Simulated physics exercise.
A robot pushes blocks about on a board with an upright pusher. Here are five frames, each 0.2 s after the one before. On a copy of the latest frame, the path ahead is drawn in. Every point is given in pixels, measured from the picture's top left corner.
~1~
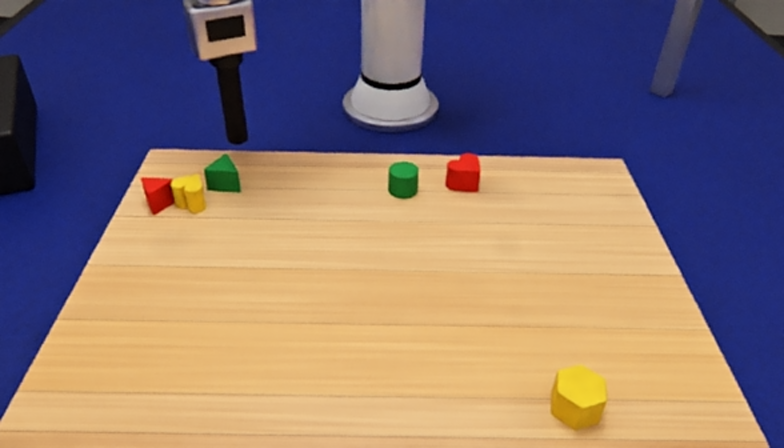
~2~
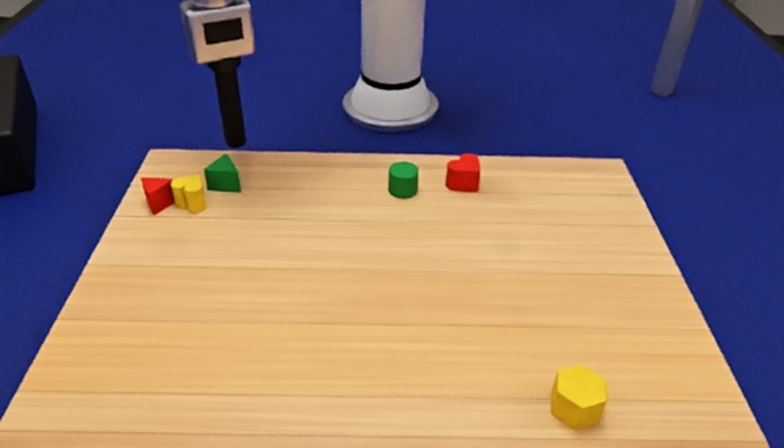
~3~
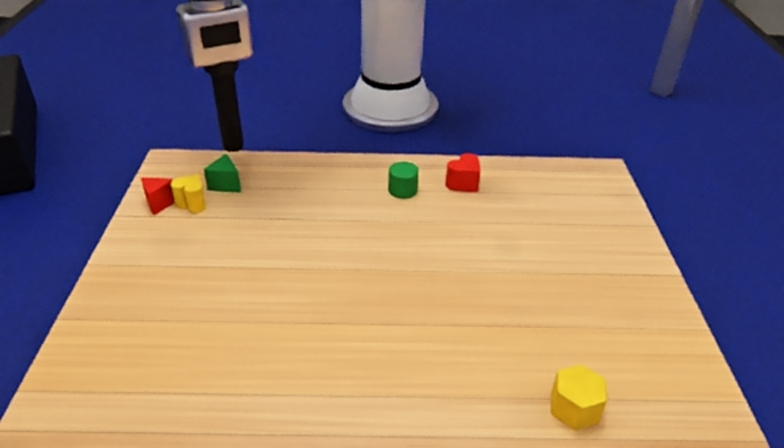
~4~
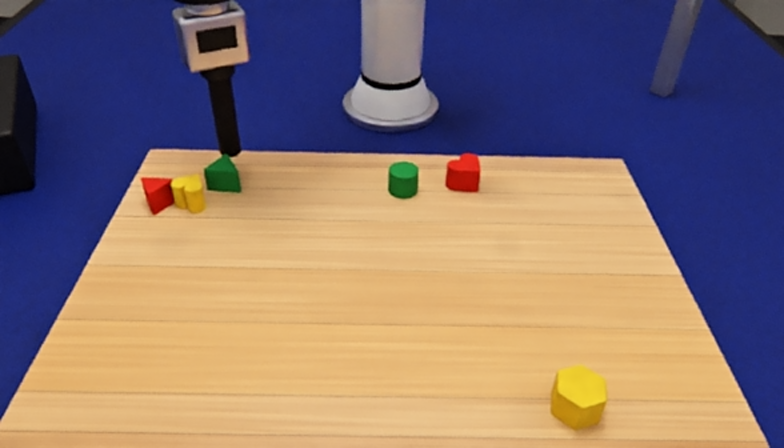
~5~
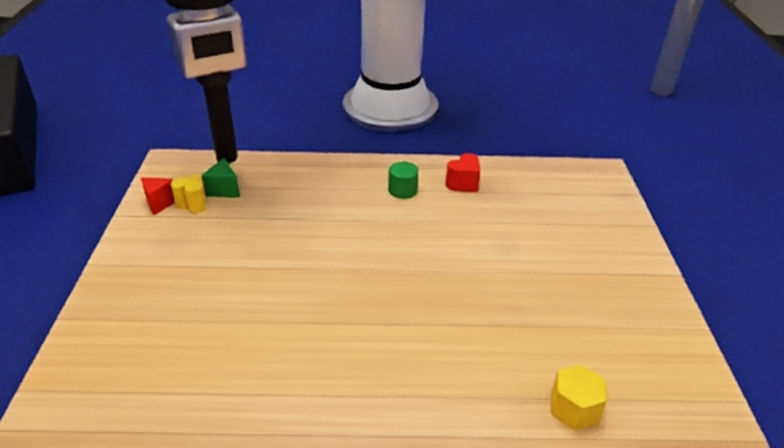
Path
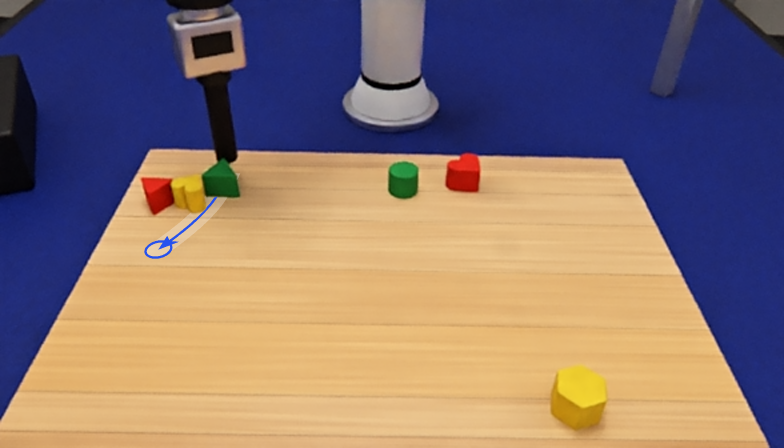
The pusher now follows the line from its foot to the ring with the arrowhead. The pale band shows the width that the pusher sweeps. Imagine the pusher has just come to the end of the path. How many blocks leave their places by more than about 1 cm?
Two blocks.
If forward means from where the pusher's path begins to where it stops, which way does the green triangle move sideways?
Its shift is leftward.
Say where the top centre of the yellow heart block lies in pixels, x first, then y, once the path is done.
It is going to be at (164, 197).
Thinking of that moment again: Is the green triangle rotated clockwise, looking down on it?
I expect not.
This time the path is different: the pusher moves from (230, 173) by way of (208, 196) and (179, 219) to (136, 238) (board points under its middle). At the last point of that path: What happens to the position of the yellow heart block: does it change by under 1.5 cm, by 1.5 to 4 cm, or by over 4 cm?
By the end of the path, it will have gone past 4 cm.
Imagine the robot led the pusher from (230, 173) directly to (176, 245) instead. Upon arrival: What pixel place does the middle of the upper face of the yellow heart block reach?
In the picture, that point is around (163, 198).
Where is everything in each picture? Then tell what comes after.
In the first frame, pusher tip (238, 140); block tops, red triangle (154, 183); yellow heart block (188, 183); green triangle (222, 164).
In the second frame, pusher (236, 144); blocks unchanged.
In the third frame, pusher (234, 148); blocks unchanged.
In the fourth frame, pusher (231, 153); blocks unchanged.
In the fifth frame, pusher (227, 159); red triangle (154, 183); yellow heart block (188, 183); green triangle (220, 169).
Path on the board, from (230, 173) through (216, 197) and (192, 223) to (159, 249).
What follows on the original path. One third of the way, pusher (213, 184); green triangle (220, 192), turned 40° anticlockwise.
Two thirds of the way, pusher (189, 209); yellow heart block (164, 197), turned 50° clockwise; green triangle (214, 202).
At the end, pusher (155, 235); red triangle in place; yellow heart block (164, 197), turned 50° clockwise; green triangle (214, 202), turned 120° anticlockwise.
